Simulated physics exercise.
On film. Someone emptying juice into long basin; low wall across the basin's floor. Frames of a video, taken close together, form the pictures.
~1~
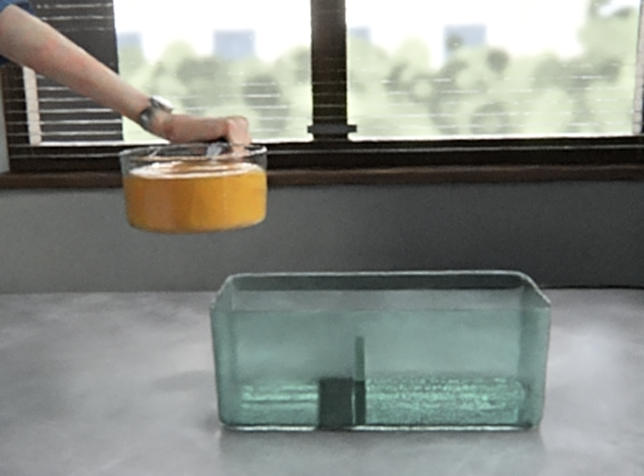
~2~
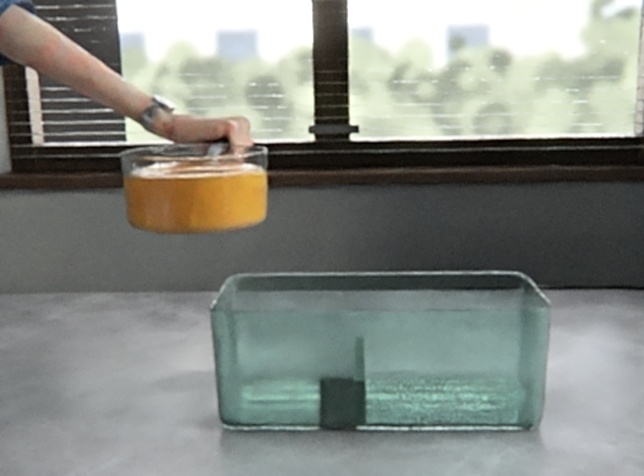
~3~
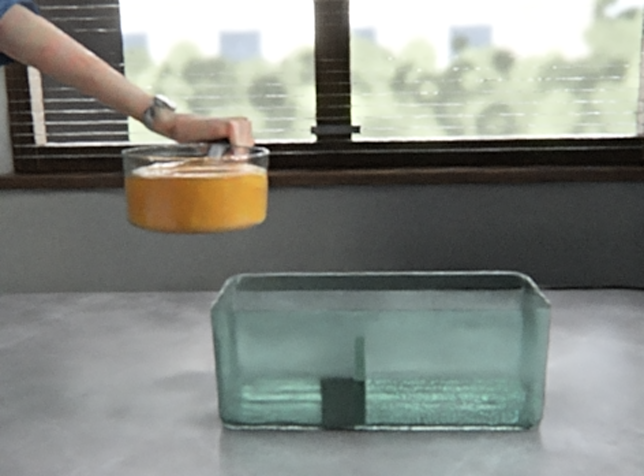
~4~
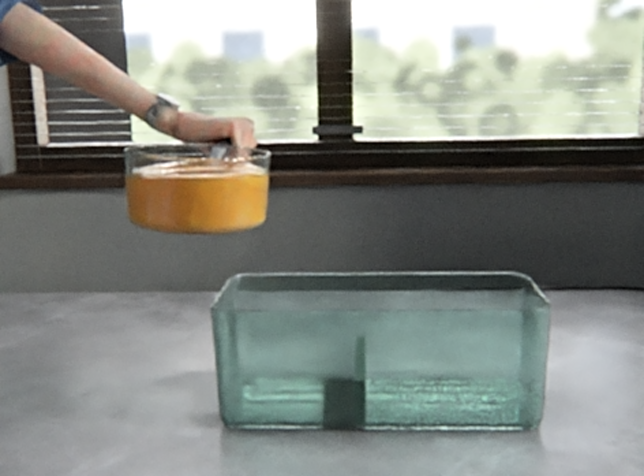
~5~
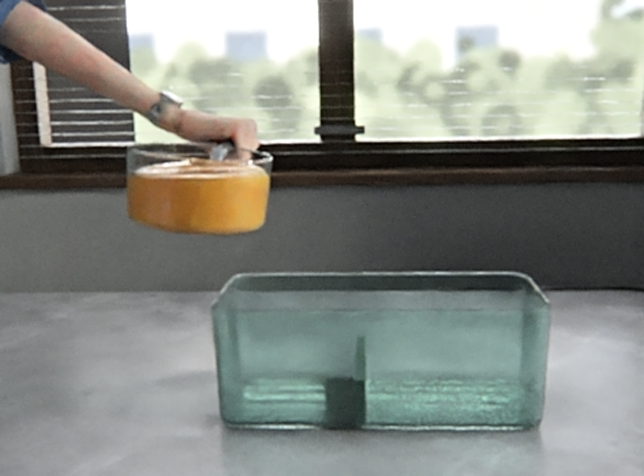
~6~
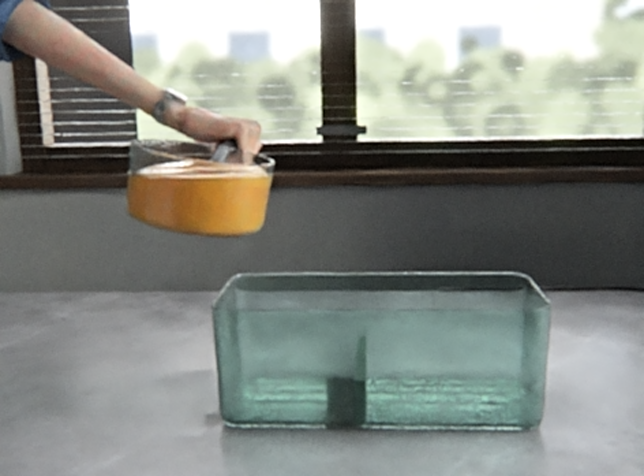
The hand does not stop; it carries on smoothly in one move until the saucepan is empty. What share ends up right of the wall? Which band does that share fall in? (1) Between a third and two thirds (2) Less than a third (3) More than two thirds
Less than a third (2).
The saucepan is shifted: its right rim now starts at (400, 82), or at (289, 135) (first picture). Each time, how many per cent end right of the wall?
Close to 95 % for the first start and close to 45 % for the second.
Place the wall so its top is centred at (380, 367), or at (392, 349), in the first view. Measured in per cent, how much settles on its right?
10 % and 5 %, roughly.
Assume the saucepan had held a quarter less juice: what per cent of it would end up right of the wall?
Estimated share: Around 0 %.
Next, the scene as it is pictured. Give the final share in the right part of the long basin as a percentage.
It comes to about 10 per cent.
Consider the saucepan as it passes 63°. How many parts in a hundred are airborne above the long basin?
Roughly 25 percent.
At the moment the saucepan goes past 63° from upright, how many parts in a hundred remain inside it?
It keeps around 65 per cent at that angle.
A moment on, the saucepan is tipped part way and 64 per cent is still to pour, 10 is left of the wall and 0 right of it.
Next, the saucepan is tipped on its side and 14 per cent is still to pour, 73 is left of the wall and 5 right of it.
Then the saucepan is tipped right over and 1 per cent is still to pour, 90 is left of the wall and 8 right of it.
Later the saucepan is tipped right over and 0 per cent is still to pour, 90 is left of the wall and 10 right of it.
Finally, 90 per cent lies left of the wall, 10 right of it and 0 outside.
